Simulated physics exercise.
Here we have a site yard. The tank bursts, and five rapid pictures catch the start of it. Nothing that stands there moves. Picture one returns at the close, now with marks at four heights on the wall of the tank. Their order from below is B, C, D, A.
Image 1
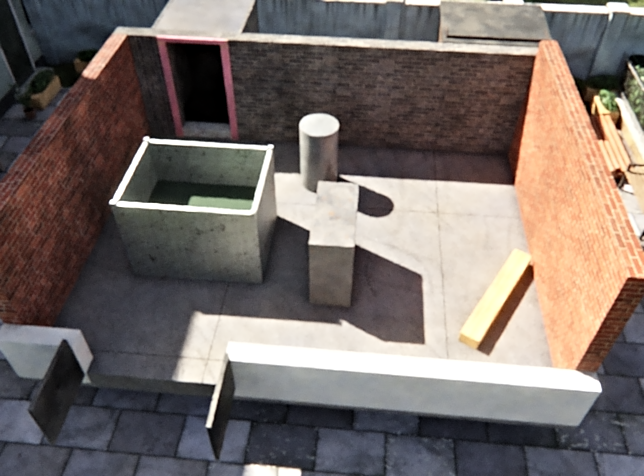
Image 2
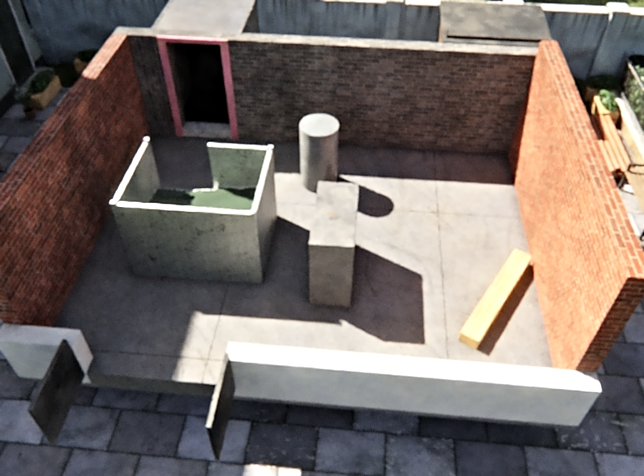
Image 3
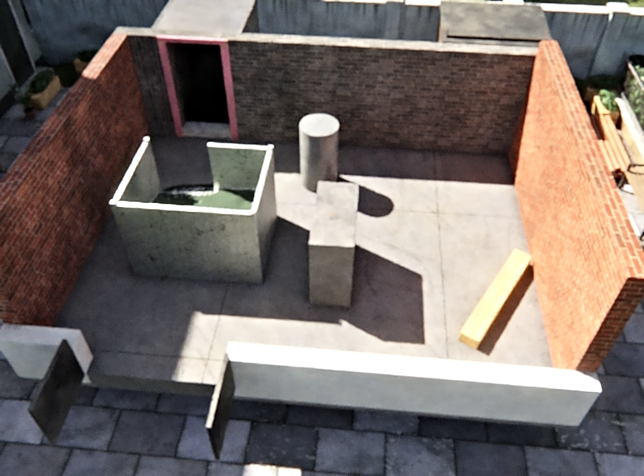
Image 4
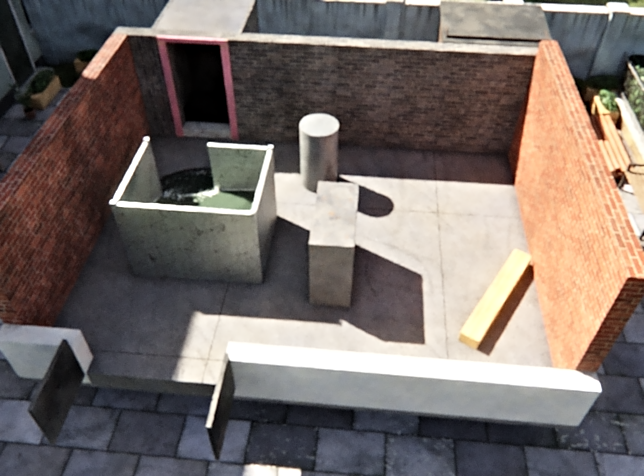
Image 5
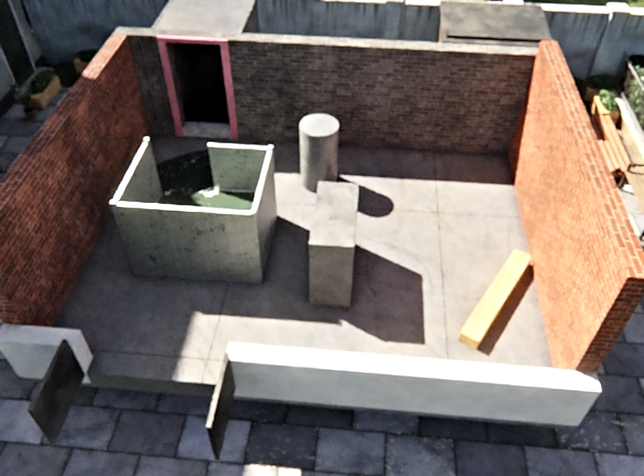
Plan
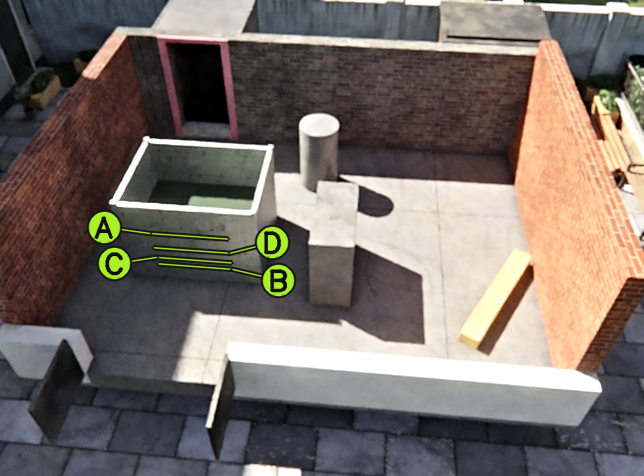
Water sits still in a grey, open-topped tank inside a brick-walled yard, then a wide gap appears in the tank's far side. A dark wet patch shows beyond the gap and gradually spreads across the ground behind the tank, while the pillar, block and yellow beam stay still.
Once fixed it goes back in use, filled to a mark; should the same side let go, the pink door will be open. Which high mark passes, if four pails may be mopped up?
Level C just does it.
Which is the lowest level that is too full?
Level D.
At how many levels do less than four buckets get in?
Two.
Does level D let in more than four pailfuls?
Yes, it does.
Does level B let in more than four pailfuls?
No, not at all.
In lime, A at (188, 236); B at (195, 266); C at (193, 260); D at (191, 250); from the bottom up B, C, D, A.
Choosing A, dozens of bucketfuls pour in.
Choosing B, nothing gets over.
Choosing C, a bucket or two gets in.
Choosing D, about 10 bucketfuls get in.
